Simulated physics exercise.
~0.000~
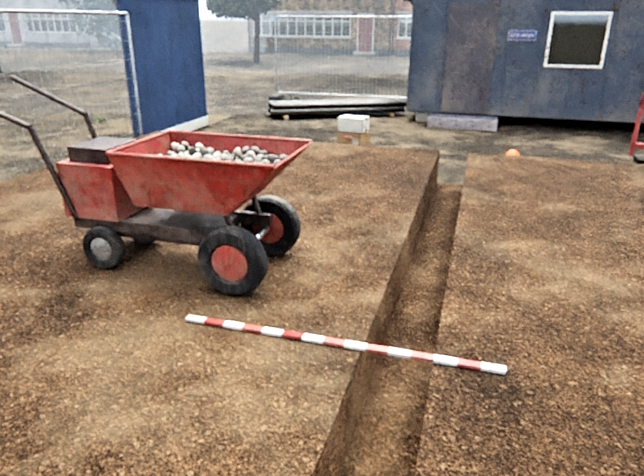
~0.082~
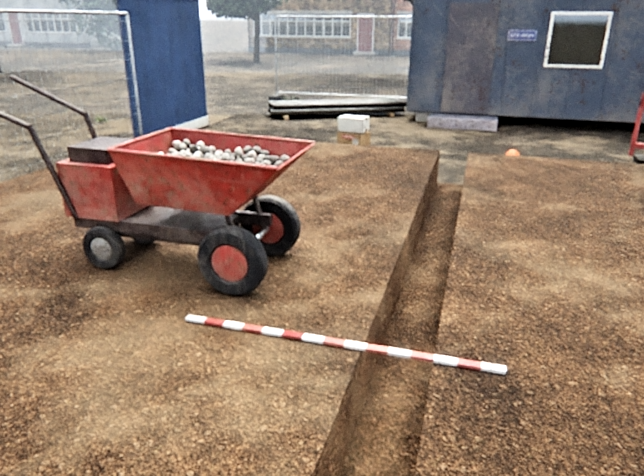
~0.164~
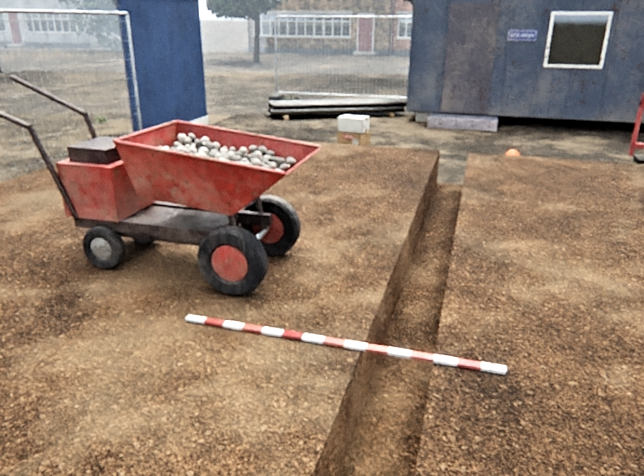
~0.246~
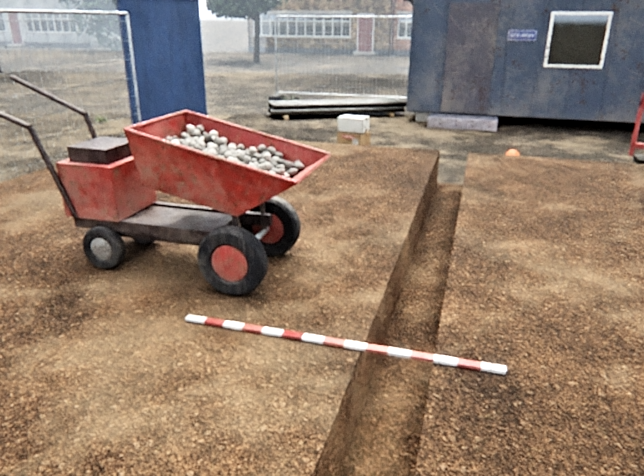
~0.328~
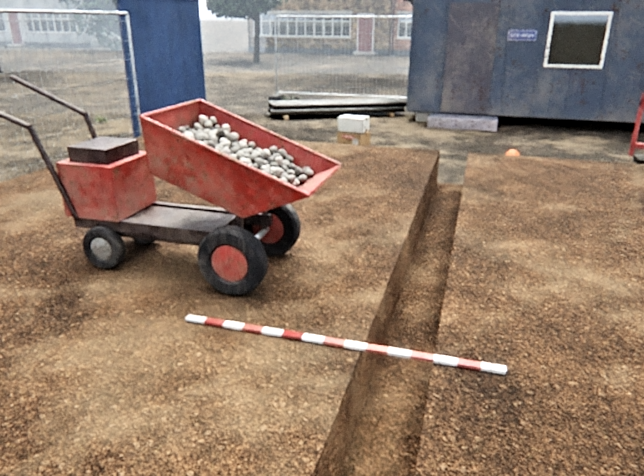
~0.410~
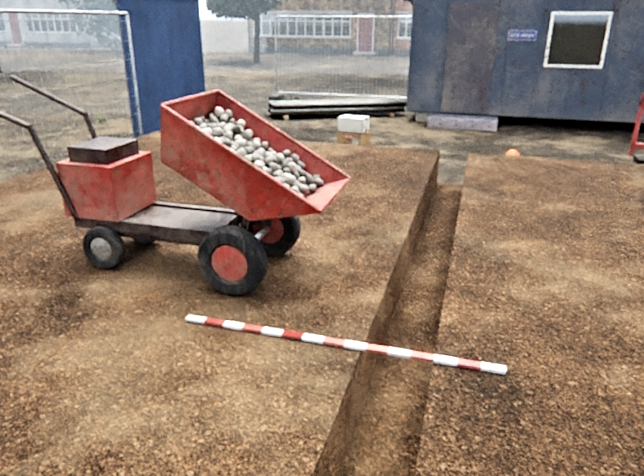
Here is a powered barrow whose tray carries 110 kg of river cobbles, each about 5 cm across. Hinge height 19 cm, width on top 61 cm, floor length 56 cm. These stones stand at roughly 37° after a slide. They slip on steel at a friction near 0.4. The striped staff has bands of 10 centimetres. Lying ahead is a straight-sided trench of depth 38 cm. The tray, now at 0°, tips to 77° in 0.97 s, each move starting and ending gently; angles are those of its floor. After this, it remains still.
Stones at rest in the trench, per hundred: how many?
Approx. 59 %.
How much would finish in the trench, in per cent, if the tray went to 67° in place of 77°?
Then roughly 80 percent.
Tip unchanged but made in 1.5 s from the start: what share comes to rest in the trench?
Probably about 55 in a hundred.
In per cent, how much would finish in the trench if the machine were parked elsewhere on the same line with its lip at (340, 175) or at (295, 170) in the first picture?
First spot about 60, second spot about 90 per cent.
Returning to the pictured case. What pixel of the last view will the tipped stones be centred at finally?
The tipped stones centre close to (408, 344).
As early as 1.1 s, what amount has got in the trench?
Roughly 25% by that time.
After 0.7 s the floor is at 65°; 100 % in the tray; the foremost stones are at (346, 251).
After 1.1 s the floor is at 77°; 58 % in the tray, 15 % short of the trench, 26 % in the trench; the foremost stones are at (441, 315).
After 1.4 s the floor is at 77°; 27 % in the tray, 18 % short of the trench, 53 % in the trench, 3 % past the trench; the foremost stones are at (543, 316).
After 3.4 s the floor is at 77°; 20 % in the tray, 18 % short of the trench, 59 % in the trench, 3 % past the trench; the foremost stones are at (640, 348).
